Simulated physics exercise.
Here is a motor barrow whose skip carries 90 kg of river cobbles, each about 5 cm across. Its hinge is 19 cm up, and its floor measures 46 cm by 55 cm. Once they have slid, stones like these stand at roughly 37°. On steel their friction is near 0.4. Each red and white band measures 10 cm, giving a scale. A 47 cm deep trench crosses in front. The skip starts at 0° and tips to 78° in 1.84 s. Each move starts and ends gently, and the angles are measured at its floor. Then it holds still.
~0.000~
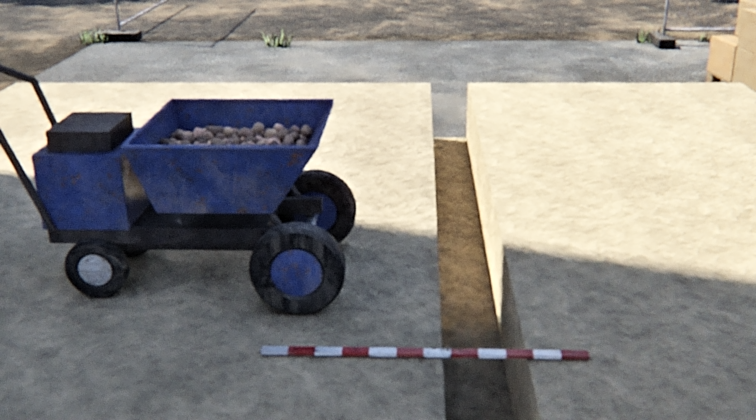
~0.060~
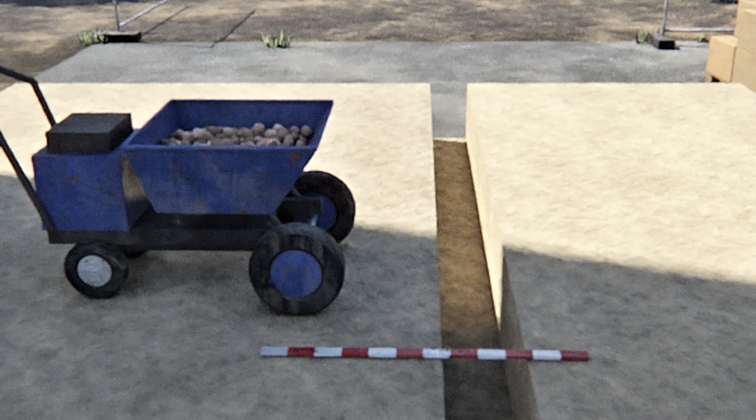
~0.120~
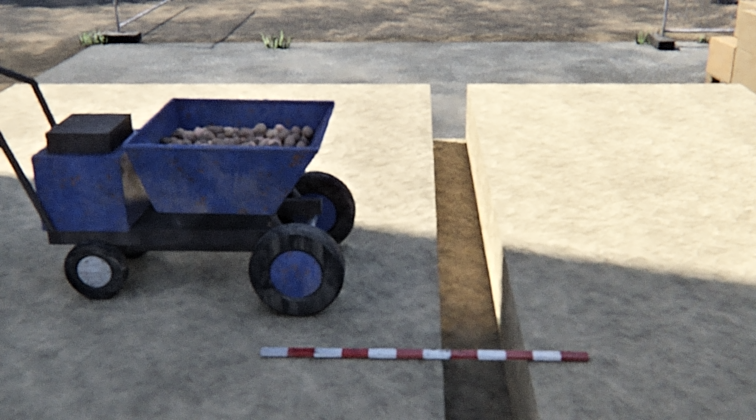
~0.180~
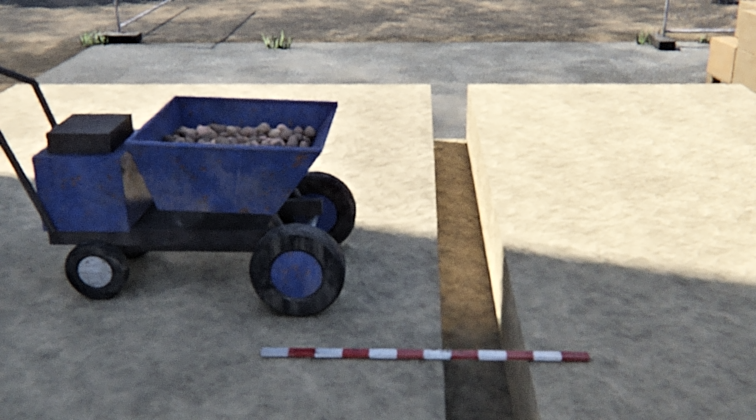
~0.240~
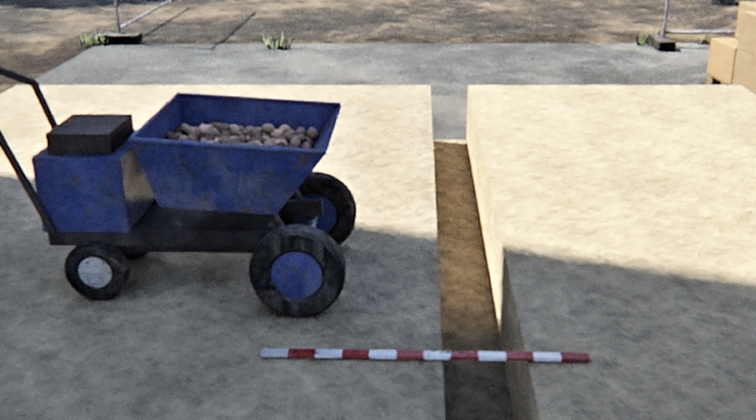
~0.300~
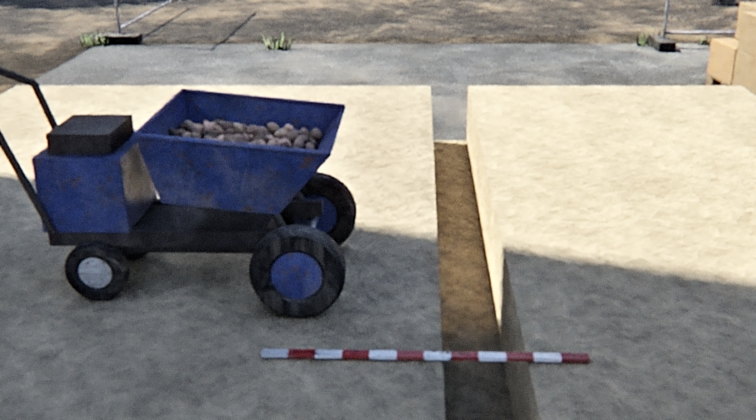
The clip opens on a blue motor barrow with a skip of rounded stones, standing left of a narrow trench, a red and white striped pole lying across the ground in front. The skip stays almost level at first, then its rear rises slightly and it tilts gently to the right, while the wheels stay put.
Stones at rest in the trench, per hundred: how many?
Approx. 99 %.
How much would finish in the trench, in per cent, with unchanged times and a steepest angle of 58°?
With that change, near 35 per cent.
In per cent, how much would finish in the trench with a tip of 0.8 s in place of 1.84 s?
90 per cent.
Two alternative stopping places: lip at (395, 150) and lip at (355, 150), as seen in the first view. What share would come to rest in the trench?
Roughly 25 in a hundred, then 65 in a hundred.
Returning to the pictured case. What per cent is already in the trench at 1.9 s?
Approx. 60 % of the load.
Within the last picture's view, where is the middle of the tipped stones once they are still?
Centre estimate: Around (477, 360).
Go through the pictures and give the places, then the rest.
Lip at (316, 148), floor tilted 0°, highest stones at (237, 134), in the first picture.
Lip at (316, 149), floor tilted 0°, highest stones at (227, 135); the stones move at 0.1 m/s on average, in the second picture.
The skip is at 1°, its lip at (318, 150); the top of the load is at (224, 134); the stones move at 0.1 m/s on average, in the third picture.
The skip is at 2°, its lip at (321, 151); the top of the load is at (218, 133); the stones move at 0.2 m/s on average, in the fourth picture.
The skip is at 4°, its lip at (325, 153); the top of the load is at (218, 132); the stones move at 0.2 m/s on average, in the fifth picture.
The skip is at 6°, its lip at (330, 154); the top of the load is at (205, 130); the stones move at 0.3 m/s on average, in the sixth picture.
After 1.4 s the floor is at 66°; 99 % in the skip; the foremost stones are at (439, 228).
After 1.9 s the floor is at 78°; 36 % in the skip, 1 % short of the trench, 62 % in the trench, 1 % past the trench; the foremost stones are at (526, 312).
After 2.3 s the floor is at 78°; 10 % in the skip, 88 % in the trench, 1 % past the trench; the foremost stones are at (543, 317).
After 4.2 s the floor is at 78°; 0 % in the skip, 99 % in the trench, 1 % past the trench; the foremost stones are at (546, 315).
